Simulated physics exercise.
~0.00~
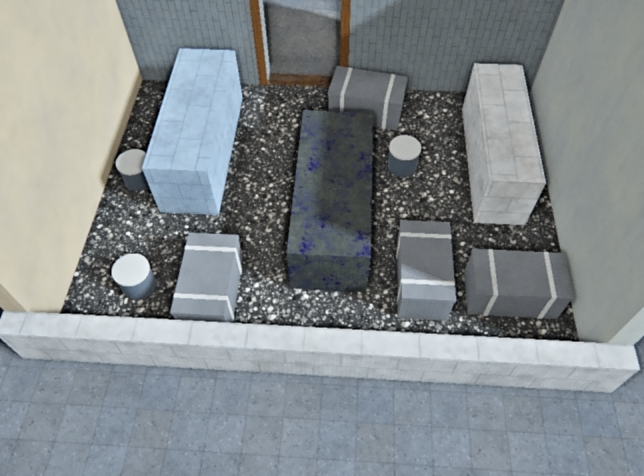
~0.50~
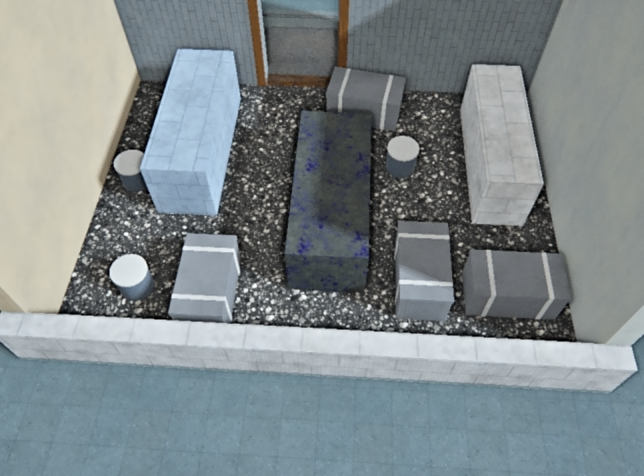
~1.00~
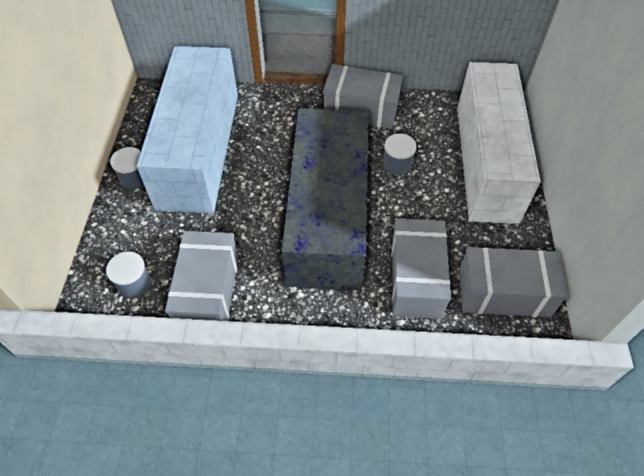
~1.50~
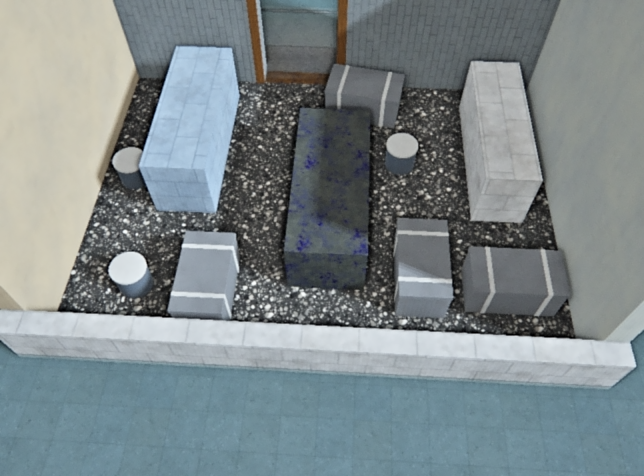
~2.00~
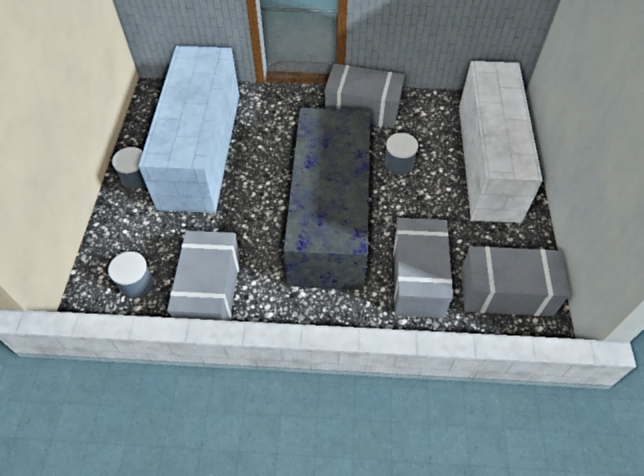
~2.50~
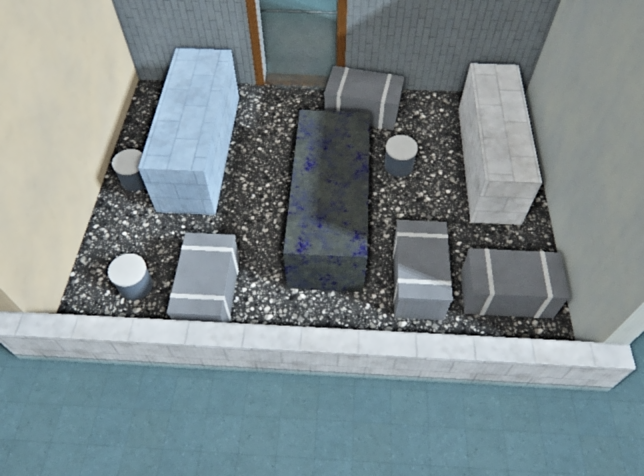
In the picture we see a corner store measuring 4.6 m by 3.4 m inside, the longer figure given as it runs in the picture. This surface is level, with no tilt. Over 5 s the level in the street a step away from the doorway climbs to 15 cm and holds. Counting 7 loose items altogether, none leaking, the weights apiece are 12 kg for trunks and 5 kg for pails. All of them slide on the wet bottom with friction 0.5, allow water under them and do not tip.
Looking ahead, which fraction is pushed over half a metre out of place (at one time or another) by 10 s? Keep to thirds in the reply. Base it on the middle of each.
My answer: Less than a third.
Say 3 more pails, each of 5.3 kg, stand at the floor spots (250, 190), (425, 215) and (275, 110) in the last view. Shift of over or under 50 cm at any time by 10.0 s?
Taking them in order, the first is beyond that distance, the second is within that distance and the third is beyond that distance.
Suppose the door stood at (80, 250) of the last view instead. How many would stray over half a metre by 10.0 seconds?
Result: 2 of them.
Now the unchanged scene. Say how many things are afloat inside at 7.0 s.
The number is 0.
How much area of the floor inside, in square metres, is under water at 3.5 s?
Somewhere about 1.0 m2, give or take.
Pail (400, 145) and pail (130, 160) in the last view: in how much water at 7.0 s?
About 2 and 0 cm.
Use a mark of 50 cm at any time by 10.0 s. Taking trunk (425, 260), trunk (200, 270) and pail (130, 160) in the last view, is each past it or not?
First not as far, then farther, then not as far.
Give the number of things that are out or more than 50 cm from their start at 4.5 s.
I make it 0.
After 3.5 s 0 of 7 are over 50 cm from their spots; 0 afloat.
After 4.5 s 0 of 7 are over 50 cm from their spots; 0 afloat.
After 7.0 s 0 of 7 are over 50 cm from their spots; 0 afloat.
After 10.0 s 1 of 7 are over 50 cm from their spots, and 1 have been at some point; 3 afloat.
